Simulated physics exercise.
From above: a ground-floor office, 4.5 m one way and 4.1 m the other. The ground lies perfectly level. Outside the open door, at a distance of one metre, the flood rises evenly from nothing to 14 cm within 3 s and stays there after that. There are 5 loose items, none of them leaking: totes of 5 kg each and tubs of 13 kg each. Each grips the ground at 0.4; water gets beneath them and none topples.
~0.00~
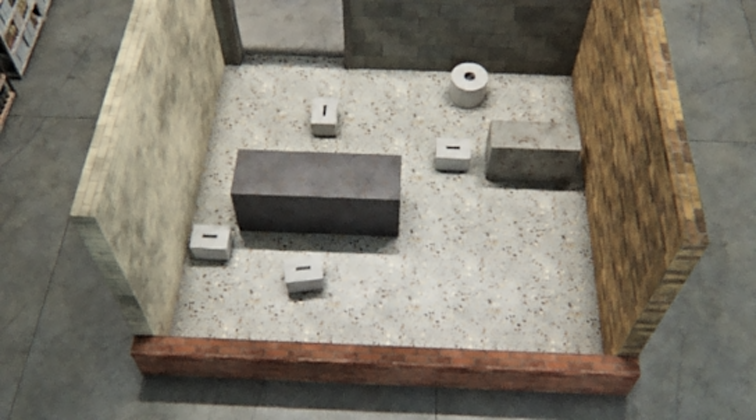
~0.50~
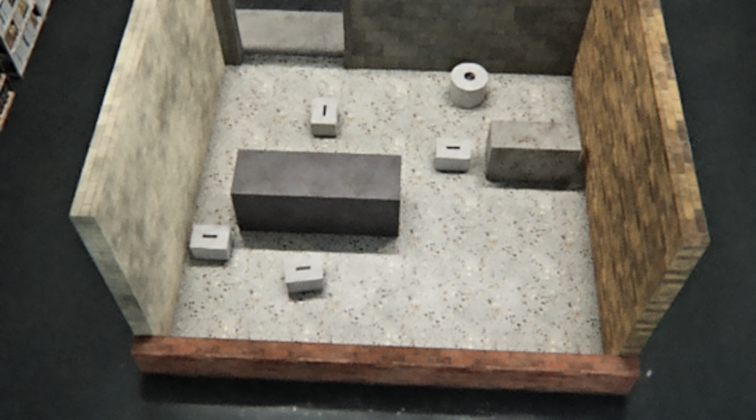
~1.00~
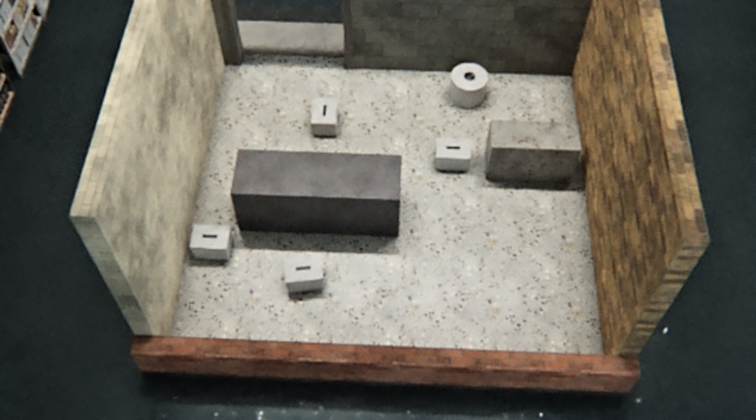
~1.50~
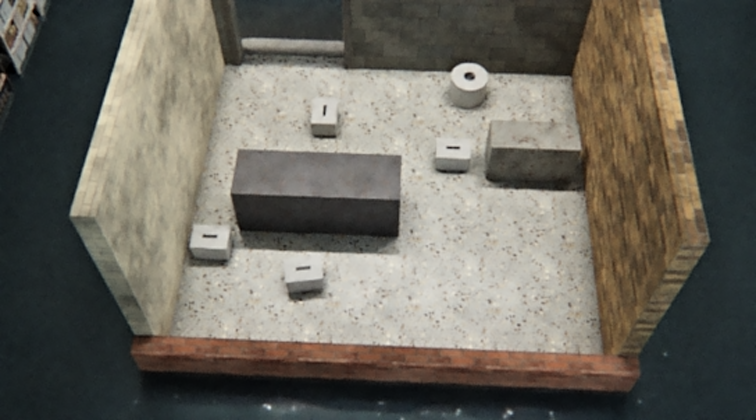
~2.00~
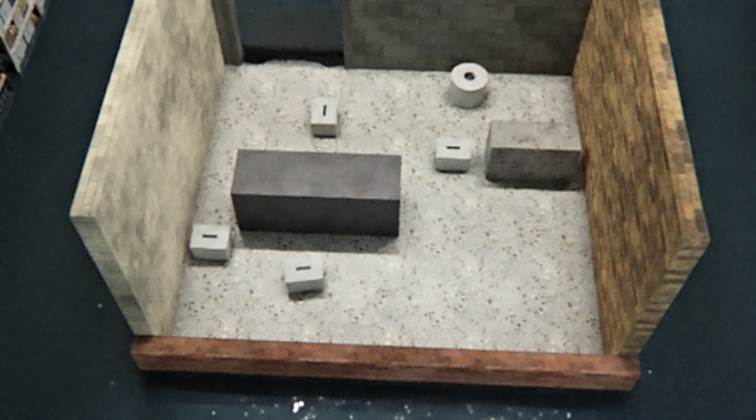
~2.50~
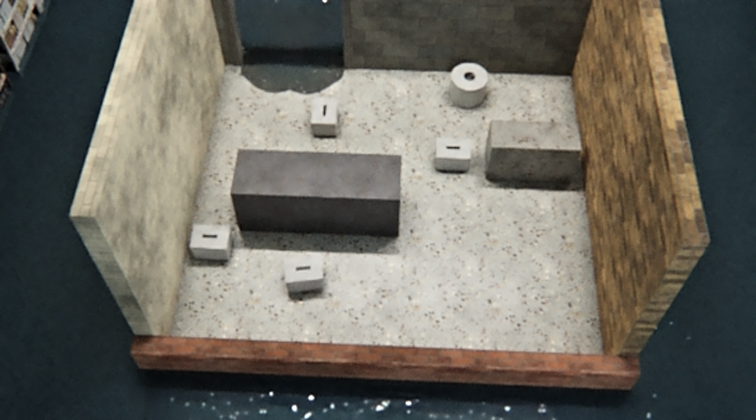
Dark water covers the grey ground around a walled room seen from above, creeps up to the open doorway at the back left, and spreads a short way onto the speckled floor, while the pale boxes and round tub stay still.
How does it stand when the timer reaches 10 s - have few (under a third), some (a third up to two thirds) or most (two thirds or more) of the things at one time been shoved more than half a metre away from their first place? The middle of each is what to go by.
By then, some have.
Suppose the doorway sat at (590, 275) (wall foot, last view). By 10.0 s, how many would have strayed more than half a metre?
Count: 2.
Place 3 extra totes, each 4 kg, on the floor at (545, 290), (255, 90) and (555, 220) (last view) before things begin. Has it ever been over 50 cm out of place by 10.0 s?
In order: Below the mark, above the mark, below the mark.
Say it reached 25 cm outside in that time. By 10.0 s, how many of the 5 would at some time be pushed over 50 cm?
Then the count would be 3.
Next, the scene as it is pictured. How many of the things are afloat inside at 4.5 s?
That would be 0 of them.
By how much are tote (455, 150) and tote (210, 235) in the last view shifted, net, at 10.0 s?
In that order: 120 cm, 200 cm.
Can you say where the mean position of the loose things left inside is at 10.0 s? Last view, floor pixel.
Around (447, 198).
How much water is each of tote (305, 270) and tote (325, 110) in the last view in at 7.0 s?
Depths: Near 1 cm, then near 3 cm.
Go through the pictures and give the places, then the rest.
In the first picture, a tote at (303, 268), on the bottom; a tub at (470, 77), on the bottom; 0.0 m2 under water; 0 of 5 have shifted.
In the second picture, a tote at (303, 268), on the bottom; a tub at (470, 77), on the bottom; 0.0 m2 under water; 0 of 5 have shifted.
In the third picture, a tote at (303, 268), on the bottom; a tub at (470, 77), on the bottom; water covers 0.0 m2; 0 of 5 have shifted.
In the fourth picture, a tote at (303, 268) rests on the ground; a tub at (470, 77) rests on the ground; water covers 0.0 m2; 0 of 5 have shifted.
In the fifth picture, a tote at (303, 268), on the bottom; a tub at (470, 77), on the bottom; water covers 0.0 m2; 0 of 5 have shifted.
In the sixth picture, a tote at (303, 268), on the bottom; a tub at (470, 77) rests on the ground; 0.4 m2 under water; 0 of 5 have shifted.
After 3.5 s 0 of 5 are over 50 cm from their spots; 0 afloat.
After 4.5 s 1 of 5 are over 50 cm from their spots; 0 afloat.
After 7.0 s 2 of 5 are over 50 cm from their spots; 0 afloat.
After 10.0 s 3 of 5 are over 50 cm from their spots, and 3 have been at some point; 0 afloat.
